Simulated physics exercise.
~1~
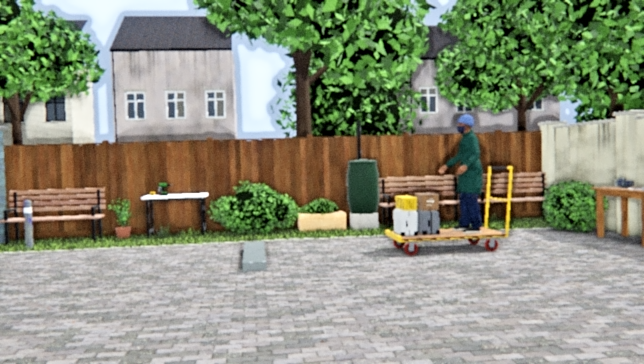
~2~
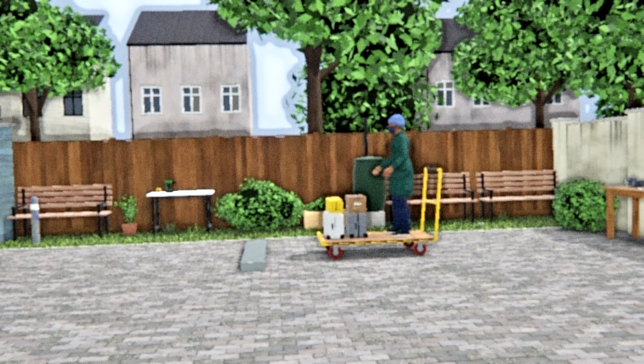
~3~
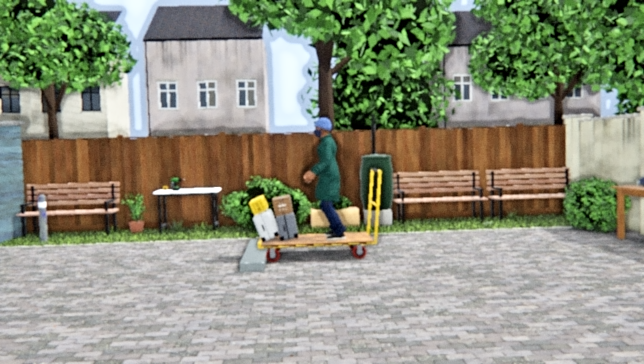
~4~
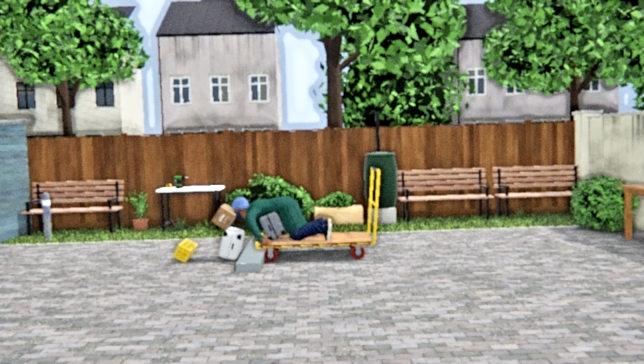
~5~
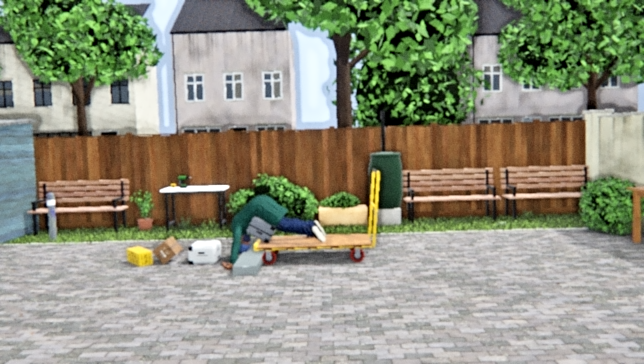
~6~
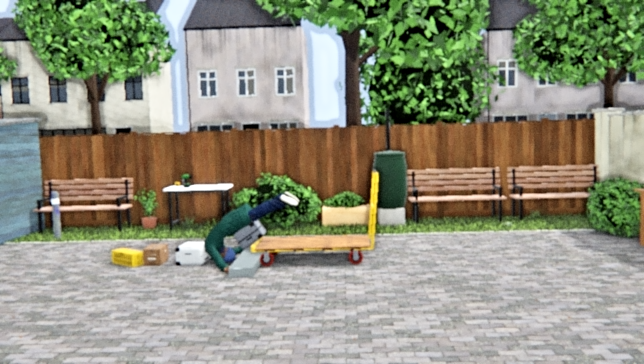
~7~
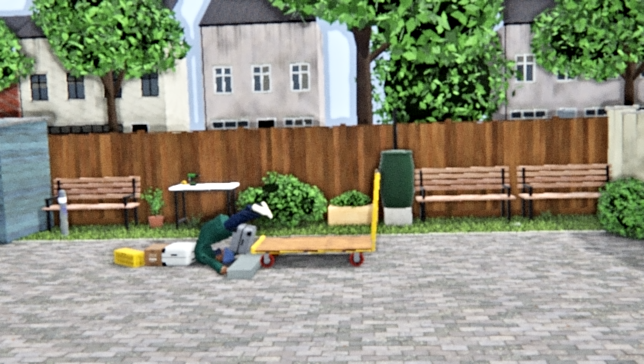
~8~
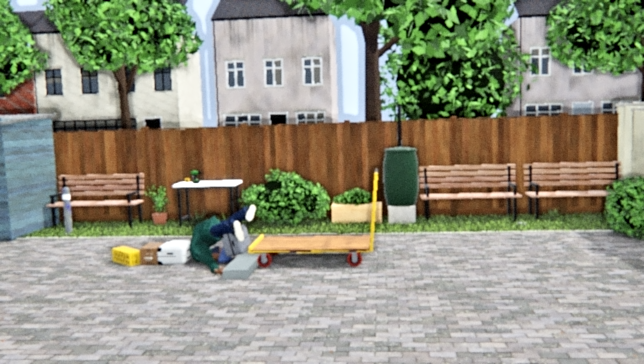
Worker riding a flatbed trolley leftward across a paved yard, hitting a low step and tumbling over the front with all the luggage.
